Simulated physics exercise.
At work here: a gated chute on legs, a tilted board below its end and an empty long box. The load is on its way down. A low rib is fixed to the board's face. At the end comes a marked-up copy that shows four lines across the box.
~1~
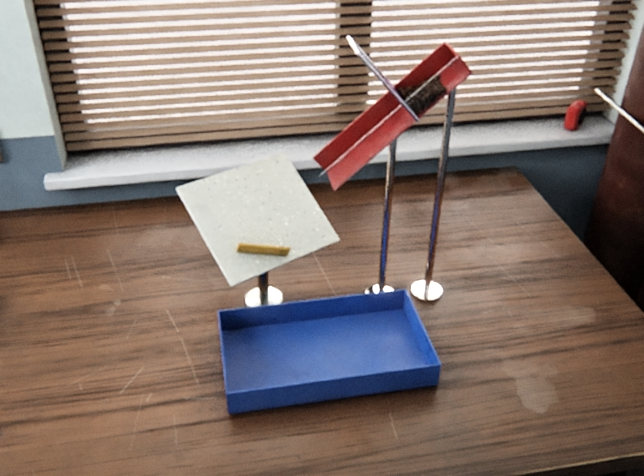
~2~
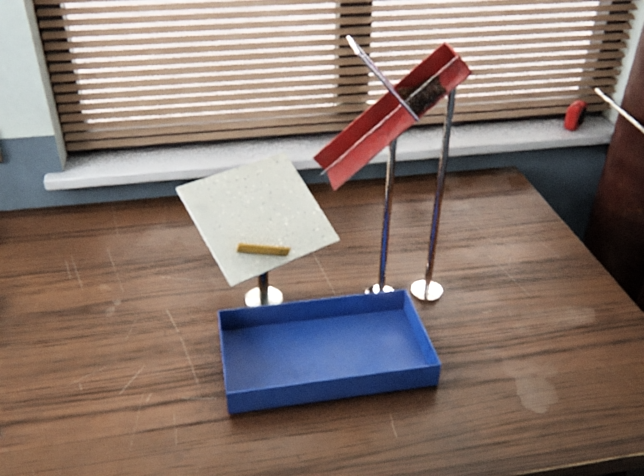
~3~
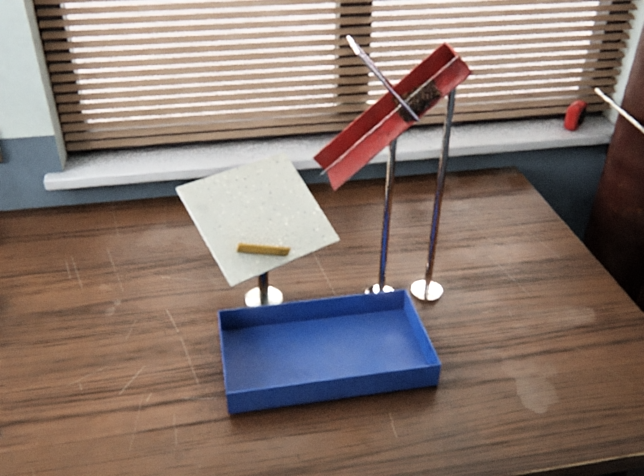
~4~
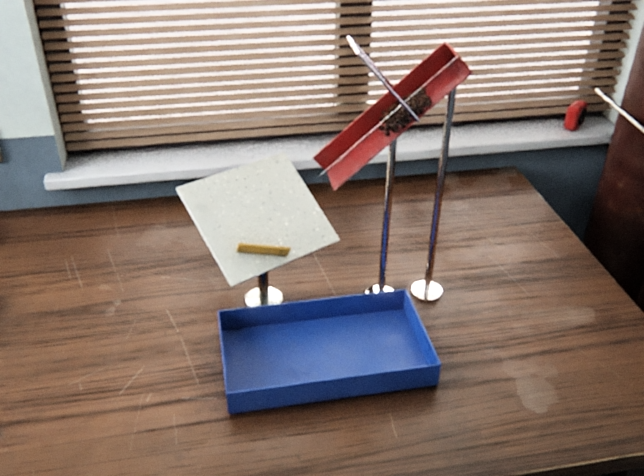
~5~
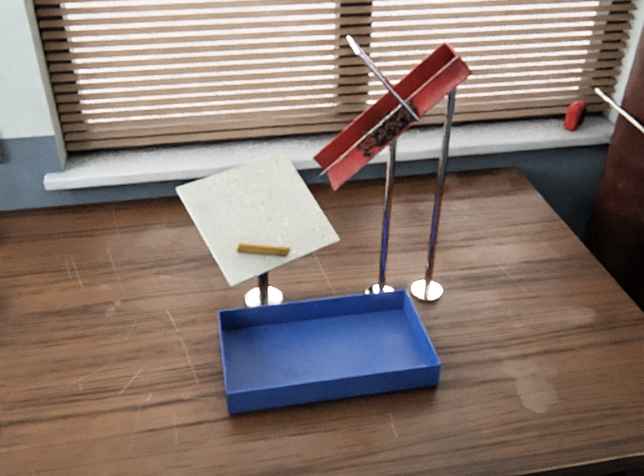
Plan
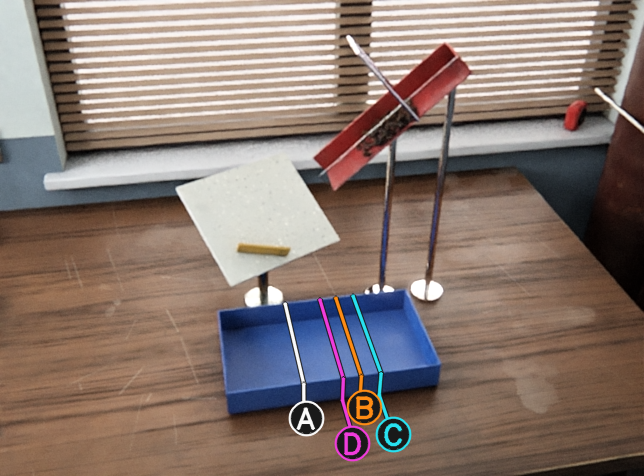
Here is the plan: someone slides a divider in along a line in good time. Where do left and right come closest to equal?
The answer is line D.
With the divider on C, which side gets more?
More lands on the left.
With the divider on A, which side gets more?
More lands on the right.
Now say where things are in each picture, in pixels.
The first picture shows load behind the gate near (421, 92), allspice berries; lip of the chute near (331, 181), sloping fairly steeply.
The second picture shows middle of the board near (260, 214), tilted fairly steeply; middle of its low edge near (289, 262); of its high edge near (233, 169).
The third picture shows front corners of the box near (227, 393) and (440, 364), empty; front of the load near (401, 114).
The fourth picture shows middle of the load near (406, 113); its front near (382, 128), close to a third of the way to the lip; rib from (239, 244) to (291, 249).
The fifth picture shows middle of the load near (389, 119); its front near (359, 147), close to two thirds of the way to the lip.
On the marked copy, line A crosses the front rim at (303, 383); line B crosses the front rim at (361, 375); line C crosses the front rim at (380, 372); line D crosses the front rim at (343, 377).
With A, of what is caught, a small share on the left of the divider, the bulk on the right.
With B, of what is caught, all but a few on the left of the divider, a small share on the right.
With C, of what is caught, all but a few on the left of the divider, only a few on the right.
With D, of what is caught, close to half on the left of the divider, close to half on the right.
